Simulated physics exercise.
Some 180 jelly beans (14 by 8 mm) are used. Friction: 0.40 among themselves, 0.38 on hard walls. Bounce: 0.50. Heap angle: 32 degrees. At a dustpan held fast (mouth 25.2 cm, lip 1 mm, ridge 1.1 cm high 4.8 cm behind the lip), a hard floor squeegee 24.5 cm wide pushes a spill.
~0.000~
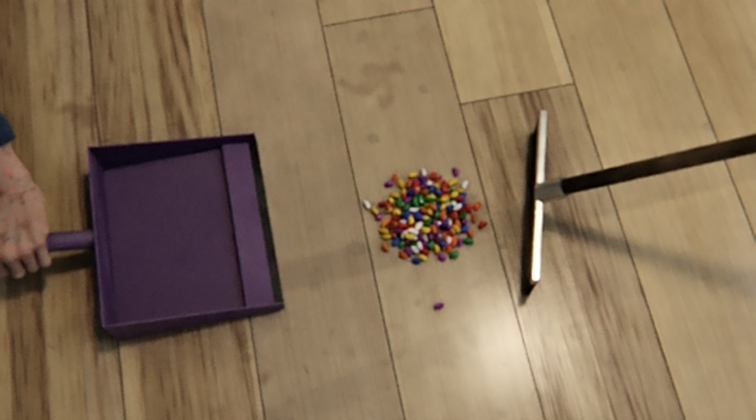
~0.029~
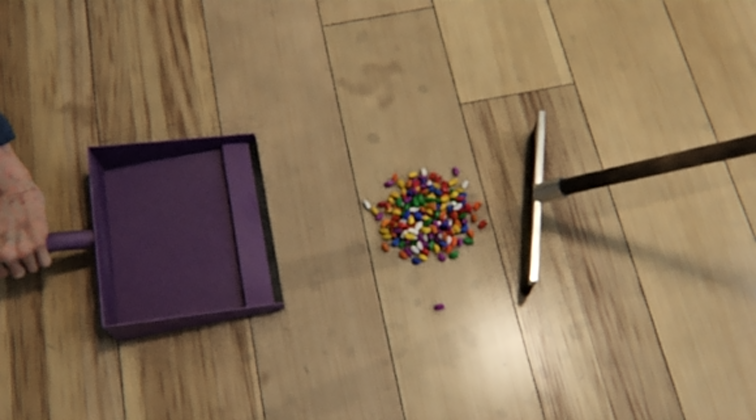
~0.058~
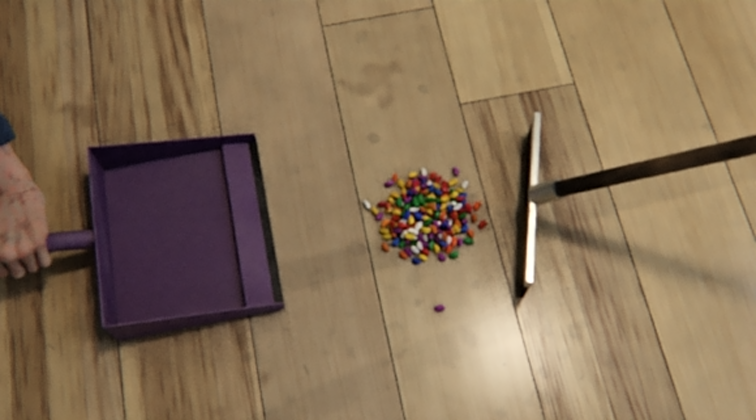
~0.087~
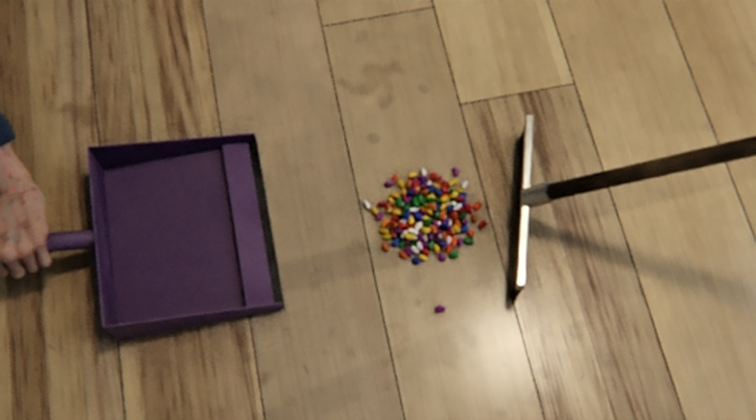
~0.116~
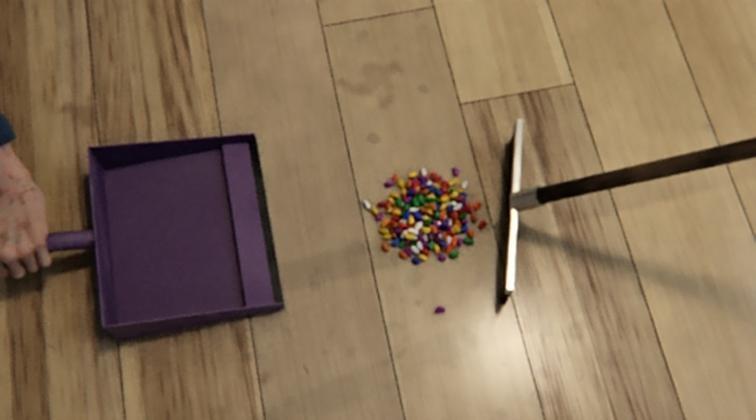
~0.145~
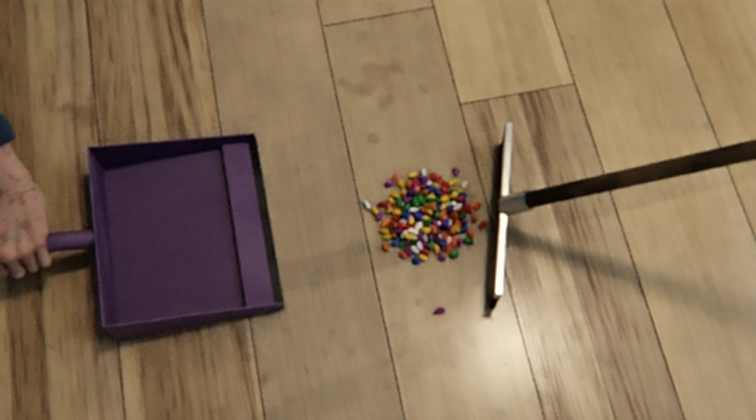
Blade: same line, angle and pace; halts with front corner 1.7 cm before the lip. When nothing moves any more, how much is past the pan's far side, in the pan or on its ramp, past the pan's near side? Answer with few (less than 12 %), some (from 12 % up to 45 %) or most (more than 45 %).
Far side - few; pan - few; near side - few.
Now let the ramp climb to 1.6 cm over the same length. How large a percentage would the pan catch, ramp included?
0 %.
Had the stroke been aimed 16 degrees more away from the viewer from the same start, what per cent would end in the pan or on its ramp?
Then about 15 per cent.
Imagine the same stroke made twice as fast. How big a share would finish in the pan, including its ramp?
In that case close to 40 per cent.
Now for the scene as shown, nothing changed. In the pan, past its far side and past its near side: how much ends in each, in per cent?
Far: 5; pan: 0; near: 5 (percent).
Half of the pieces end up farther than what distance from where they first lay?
About 18 cm.
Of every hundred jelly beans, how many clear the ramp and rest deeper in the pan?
About 0 per cent.
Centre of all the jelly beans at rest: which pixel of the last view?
After settling, the middle sits near (302, 230).
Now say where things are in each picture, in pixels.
The first frame shows blade from (534, 280) to (542, 117), moved 0.0 cm, 0 of the pieces shifted so far; middle of the pieces at (426, 215); pan at (176, 239).
The second frame shows blade from (533, 281) to (541, 117), moved 0.2 cm, 0 of the pieces shifted so far; middle of the pieces at (426, 215).
The third frame shows blade from (528, 283) to (536, 119), moved 0.9 cm, 0 of the pieces shifted so far; middle of the pieces at (426, 215).
The fourth frame shows blade from (520, 286) to (529, 122), moved 2.0 cm, 1 of the pieces shifted so far; middle of the pieces at (426, 215).
The fifth frame shows blade from (509, 290) to (518, 125), moved 3.6 cm, 1 of the pieces shifted so far; middle of the pieces at (426, 215).
The sixth frame shows blade from (498, 294) to (508, 129), moved 5.1 cm, 1 of the pieces shifted so far; middle of the pieces at (426, 215); pan at (176, 239). Its pace works out near 0.54 m/s, heading 10 degrees towards the viewer's side.
After 0.38 s, middle of the blade 18 cm from the lip; 0 % over the lip, far side 0 %, near side 0 %.
After 0.54 s, middle of the blade 10 cm from the lip; 0 % over the lip, far side 0 %, near side 5 %.
After 0.82 s, middle of the blade 5 cm from the lip; 5 % over the lip, far side 5 %, near side 5 %.
In the end, at 1.6 s, far side 5 %, pan 0 %, near side 5 %, in front of the lip or behind the blade 90 %.
